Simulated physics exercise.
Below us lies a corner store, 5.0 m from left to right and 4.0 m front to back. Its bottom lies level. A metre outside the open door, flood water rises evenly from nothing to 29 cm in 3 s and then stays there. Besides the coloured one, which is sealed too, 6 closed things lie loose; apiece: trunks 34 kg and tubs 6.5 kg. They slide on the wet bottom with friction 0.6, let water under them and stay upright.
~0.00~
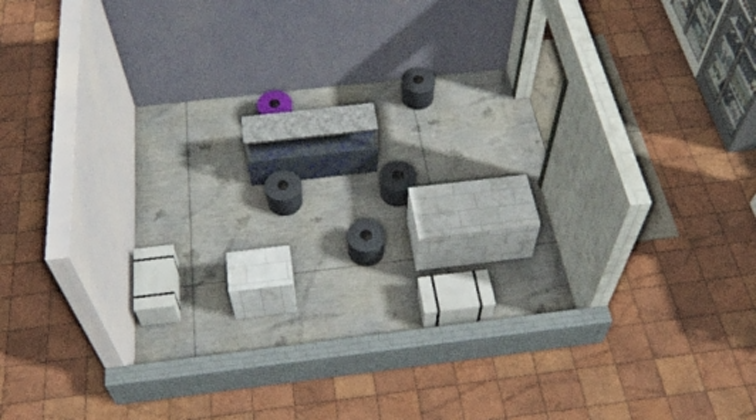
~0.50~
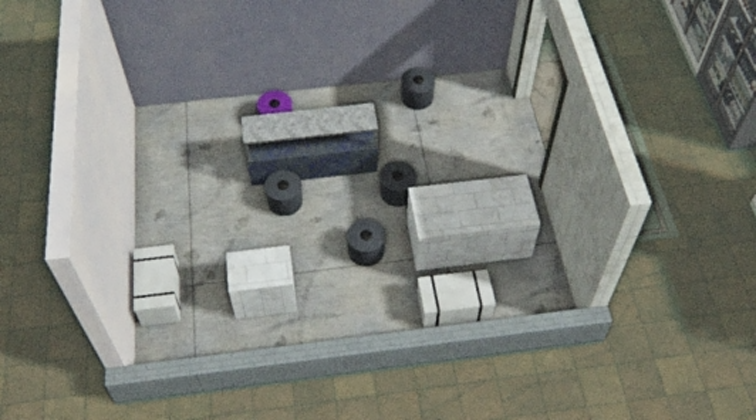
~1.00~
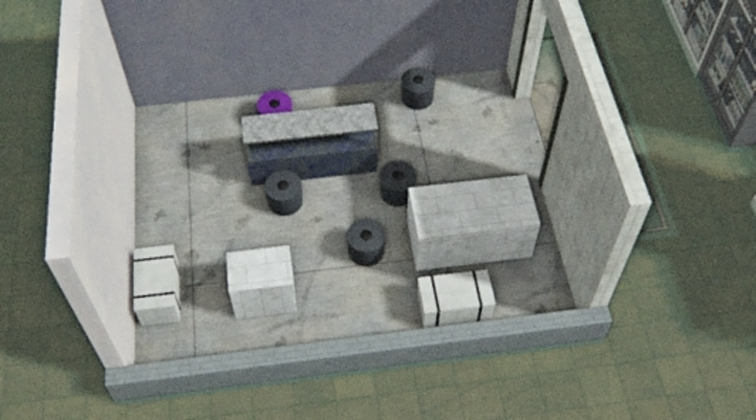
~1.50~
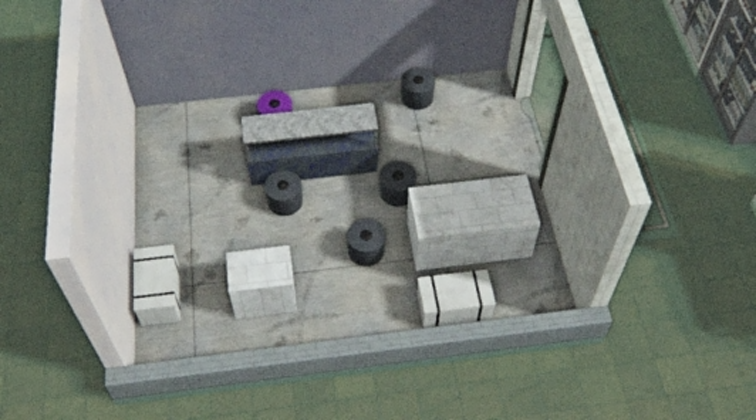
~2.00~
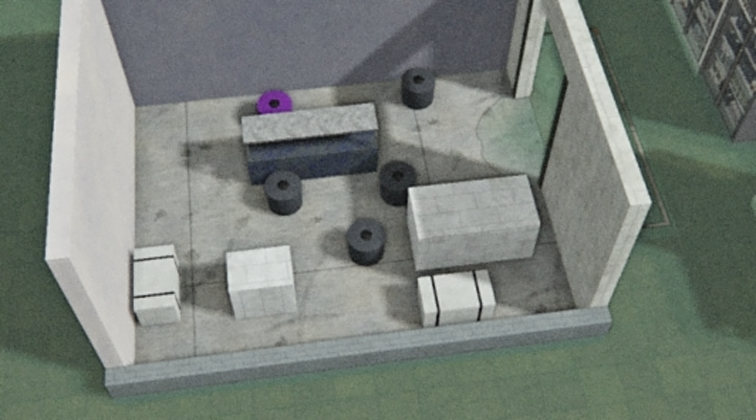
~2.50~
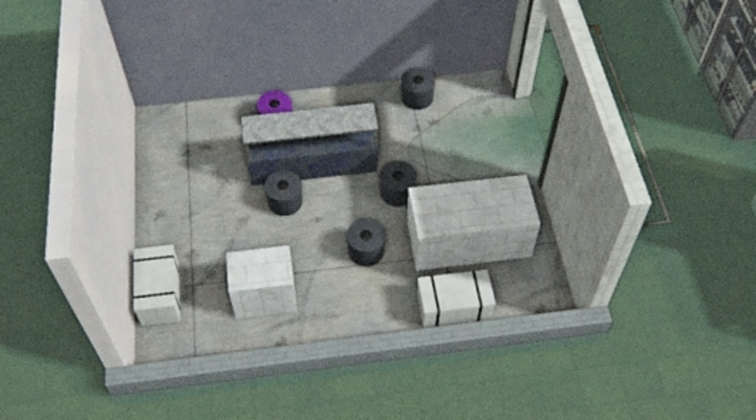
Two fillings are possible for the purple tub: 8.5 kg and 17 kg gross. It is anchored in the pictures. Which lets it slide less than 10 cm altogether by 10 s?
For it, neither weight holds it.
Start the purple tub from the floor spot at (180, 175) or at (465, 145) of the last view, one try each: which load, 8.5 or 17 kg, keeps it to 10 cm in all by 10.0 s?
In that order: Neither is enough; neither holds.
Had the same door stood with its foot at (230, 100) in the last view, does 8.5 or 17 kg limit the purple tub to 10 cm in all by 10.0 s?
Then neither weight holds it.
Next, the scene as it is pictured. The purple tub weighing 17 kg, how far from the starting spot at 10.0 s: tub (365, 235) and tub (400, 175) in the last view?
In turn: 60 cm, 200 cm.
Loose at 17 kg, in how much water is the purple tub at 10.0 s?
About 20 cm.
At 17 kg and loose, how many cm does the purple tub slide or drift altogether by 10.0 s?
Some 350 cm in all.
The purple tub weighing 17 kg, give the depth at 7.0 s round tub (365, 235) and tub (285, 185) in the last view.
About 3 and 18 cm.
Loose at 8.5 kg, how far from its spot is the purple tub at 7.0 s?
Roughly 150 cm.
After 3.5 s the purple tub would be 0 cm from its start with 8.5 kg and 0 cm from its start with 17 kg; 0 cm of water round it then.
After 4.5 s the purple tub would be 33 cm from its start with 8.5 kg and 3 cm from its start with 17 kg; 7 cm of water round it then.
After 7.0 s the purple tub would be 163 cm from its start with 8.5 kg and 145 cm from its start with 17 kg; 18 cm of water round it then.
After 10.0 s the purple tub would be 127 cm from its start with 8.5 kg and 283 cm from its start with 17 kg; 20 cm of water round it then.
